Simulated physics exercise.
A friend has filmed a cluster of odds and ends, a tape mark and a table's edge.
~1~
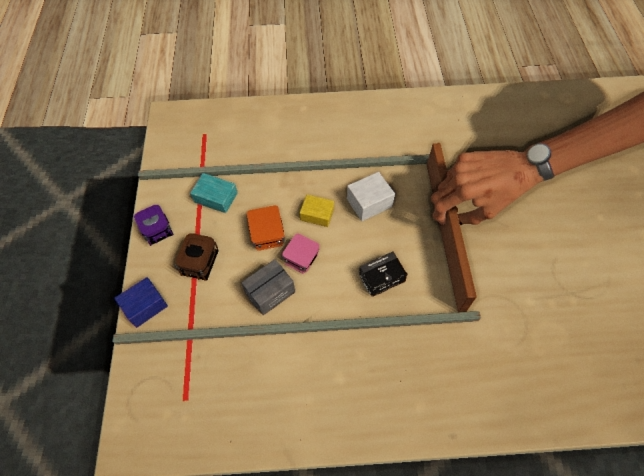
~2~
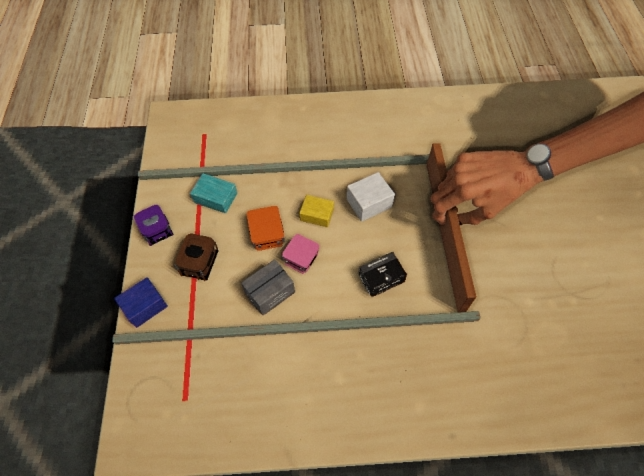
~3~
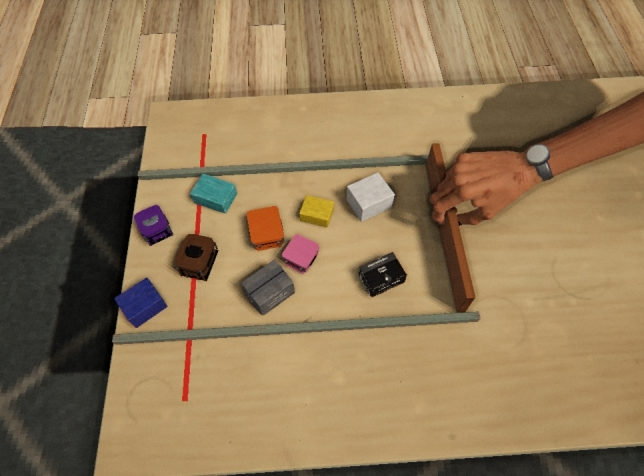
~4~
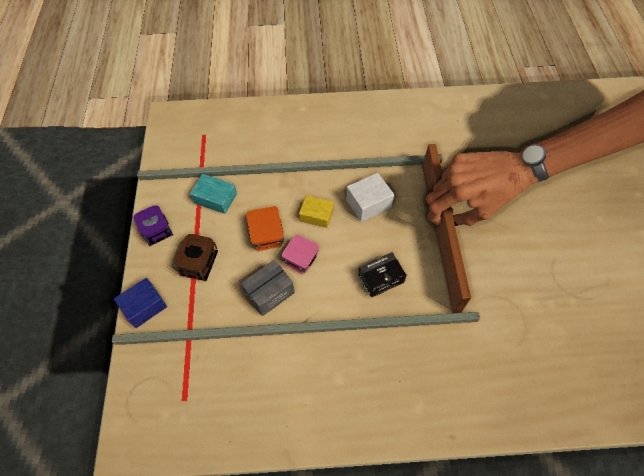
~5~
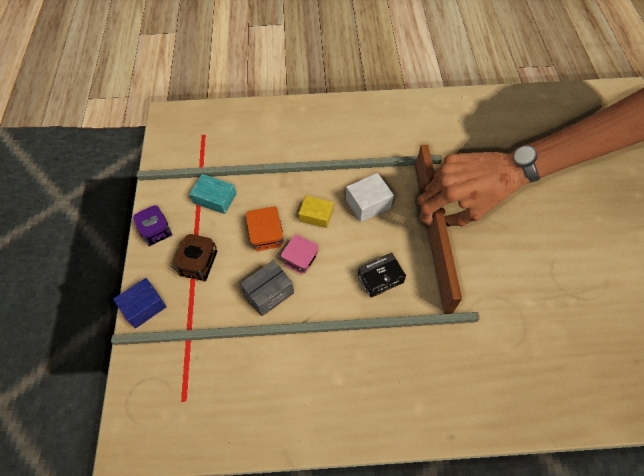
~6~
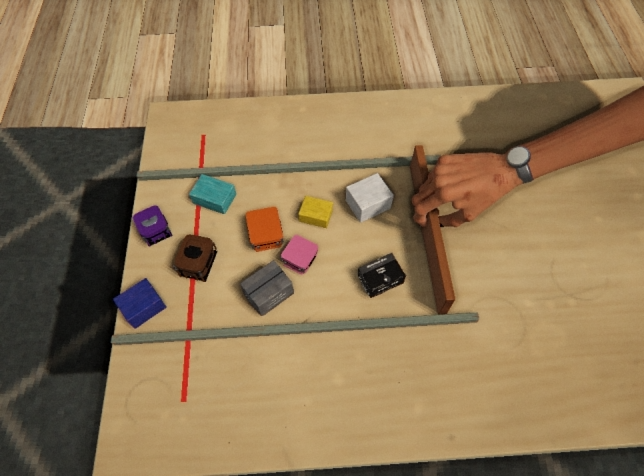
A hand with a wristwatch grips an upright brown board at the right of a pale wooden table, seen from above beside a dark patterned rug and plank floor. Between two grey rails lie white, yellow, black, pink, orange, grey and turquoise blocks, with brown on a red tape line and purple and blue beyond it. The hand slides the board slightly left while the objects and view stay practically still.
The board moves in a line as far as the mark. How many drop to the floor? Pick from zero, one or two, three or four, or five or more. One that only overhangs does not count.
As it turns out, the number that fall off is one or two.
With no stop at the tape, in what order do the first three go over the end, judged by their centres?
Earliest first: The blue block, then the purple case, then the turquoise block.
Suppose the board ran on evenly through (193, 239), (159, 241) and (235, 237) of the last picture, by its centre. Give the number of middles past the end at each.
Place by place, 2, 6 and 0.
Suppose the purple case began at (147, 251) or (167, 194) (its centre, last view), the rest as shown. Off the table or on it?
The purple case is lost; is lost.
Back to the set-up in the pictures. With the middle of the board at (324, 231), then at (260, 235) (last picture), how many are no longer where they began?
6 and 8.
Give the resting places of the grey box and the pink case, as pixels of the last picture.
First (126, 312), then (178, 260).
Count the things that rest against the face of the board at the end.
4 of them.
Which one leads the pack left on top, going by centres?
That is the brown case.
Soon after, none off yet; blue block at rest near (140, 303); purple case at rest near (153, 226); brown case at rest near (196, 258).
Then, none off yet; blue block at rest near (140, 303); purple case at rest near (153, 226); brown case moved a little near (186, 263).
Further on, none off yet; blue block moved about its own width near (115, 308); purple case at rest near (152, 225); brown case moved about its own width near (149, 276).
At rest, the number that fall off is one or two; fallen, purple case and blue block.
